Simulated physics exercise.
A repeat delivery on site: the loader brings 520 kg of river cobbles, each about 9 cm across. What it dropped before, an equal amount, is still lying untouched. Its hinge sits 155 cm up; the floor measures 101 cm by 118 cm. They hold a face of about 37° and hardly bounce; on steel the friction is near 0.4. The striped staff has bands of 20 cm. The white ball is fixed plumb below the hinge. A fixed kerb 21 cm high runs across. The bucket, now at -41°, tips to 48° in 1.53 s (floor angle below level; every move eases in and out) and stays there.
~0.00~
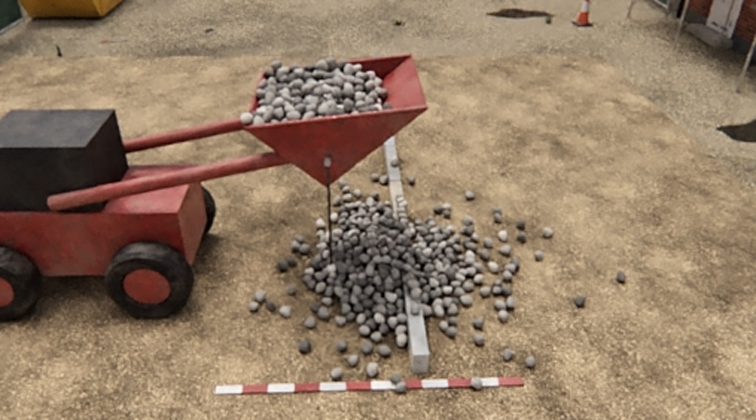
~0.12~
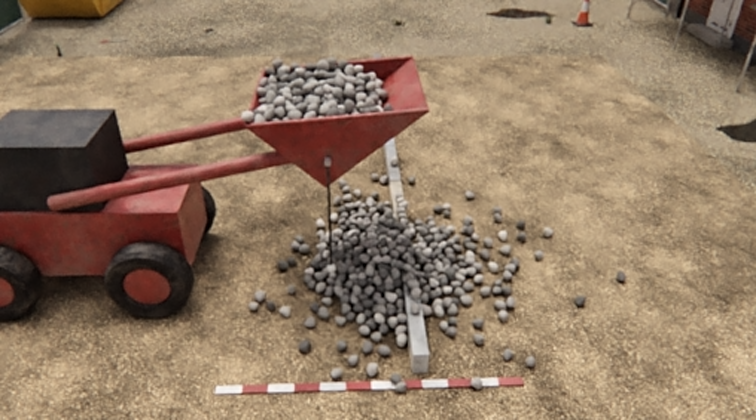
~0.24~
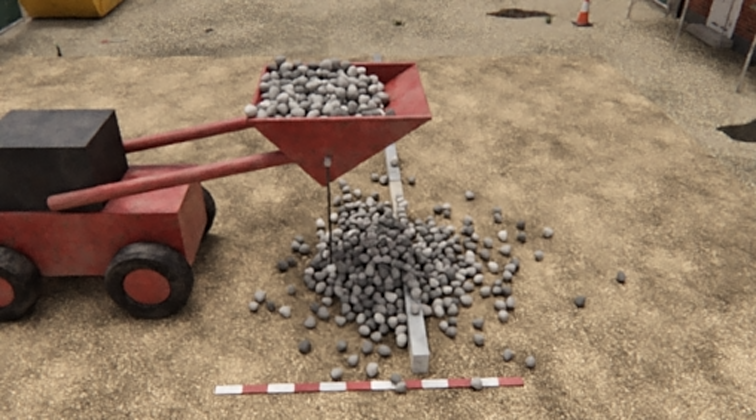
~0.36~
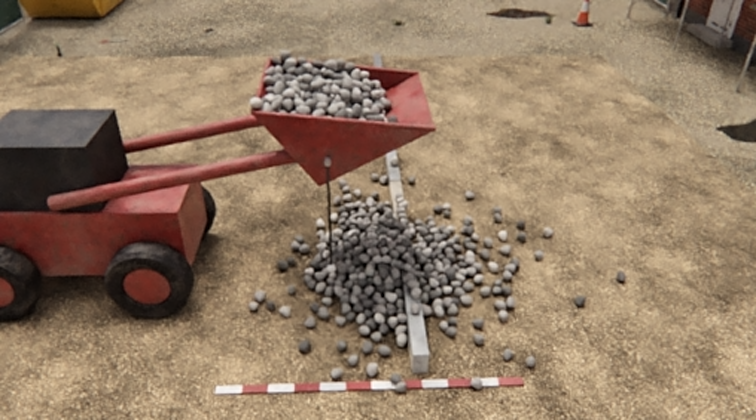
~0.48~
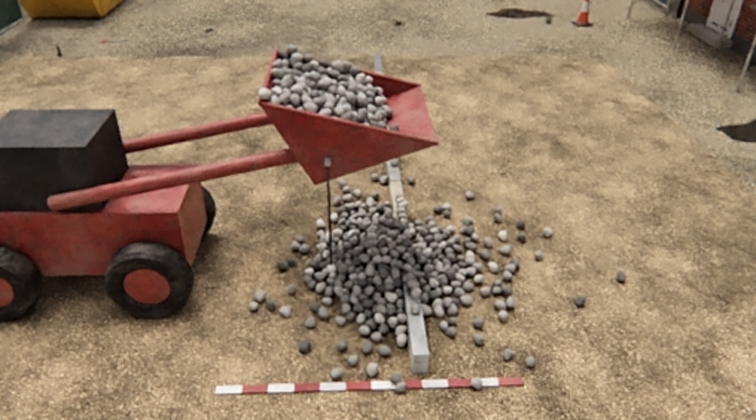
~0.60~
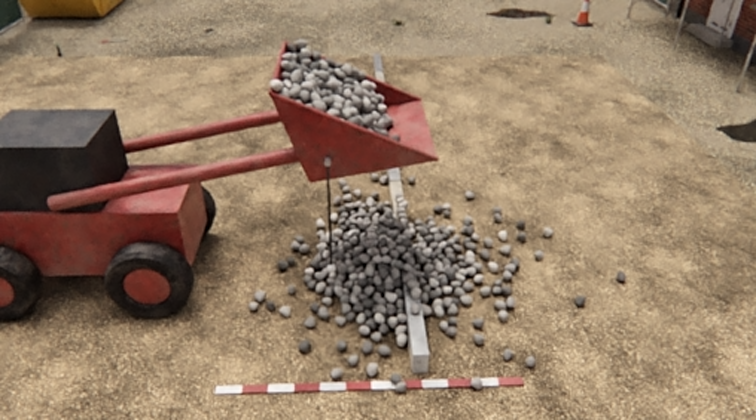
The red loader's raised bucket, heaped with grey stones, hangs almost still above an untouched pile lying across a pale kerb. Then it tilts, its right-hand lip swinging smoothly downward while the back rises, and the stones inside shift slightly as the machine stays in place.
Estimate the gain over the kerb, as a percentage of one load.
Roughly 91 per cent of a load more.
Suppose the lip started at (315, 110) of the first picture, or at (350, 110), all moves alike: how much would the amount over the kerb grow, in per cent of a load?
Near 0 per cent from the first place, 10 from the second.
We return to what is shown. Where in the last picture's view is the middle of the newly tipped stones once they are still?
Their middle is at about (459, 260).
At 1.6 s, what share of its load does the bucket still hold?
About 20 per cent.
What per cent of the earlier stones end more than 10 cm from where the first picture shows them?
About 20 per cent.
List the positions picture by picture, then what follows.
In the first picture, the bucket is at -41°, its lip at (428, 108); the top of the load is at (316, 71). The earlier load is highest near (391, 237), 31 cm above ground level, 73 % on this side of the kerb, 27 % over the kerb.
In the second picture, the bucket is at -39°, its lip at (429, 110); the top of the load is at (317, 70); the stones move at 0.1 m/s on average.
In the third picture, the bucket is at -35°, its lip at (432, 118); the top of the load is at (310, 71); the stones move at 0.2 m/s on average.
In the fourth picture, the bucket is at -29°, its lip at (436, 129); the top of the load is at (303, 67); the stones move at 0.3 m/s on average.
In the fifth picture, the bucket is at -20°, its lip at (438, 143); the top of the load is at (291, 63); the stones move at 0.4 m/s on average.
In the sixth picture, lip at (438, 160), floor tilted -11°, highest stones at (296, 56); the stones move at 0.4 m/s on average.
After 1.1 s the floor is at 34°; in per cent of one load, 98 in the bucket, 76 on this side of the kerb, 27 over the kerb; the foremost stones are at (539, 242).
After 1.6 s the floor is at 48°; in per cent of one load, 20 in the bucket, 100 on this side of the kerb, 81 over the kerb; the foremost stones are at (539, 242).
After 2.0 s the floor is at 48°; in per cent of one load, 0 in the bucket, 89 on this side of the kerb, 112 over the kerb; the foremost stones are at (568, 266).
After 4.7 s the floor is at 48°; in per cent of one load, 0 in the bucket, 82 on this side of the kerb, 119 over the kerb; the foremost stones are at (629, 273). Net gain over the kerb, 91.
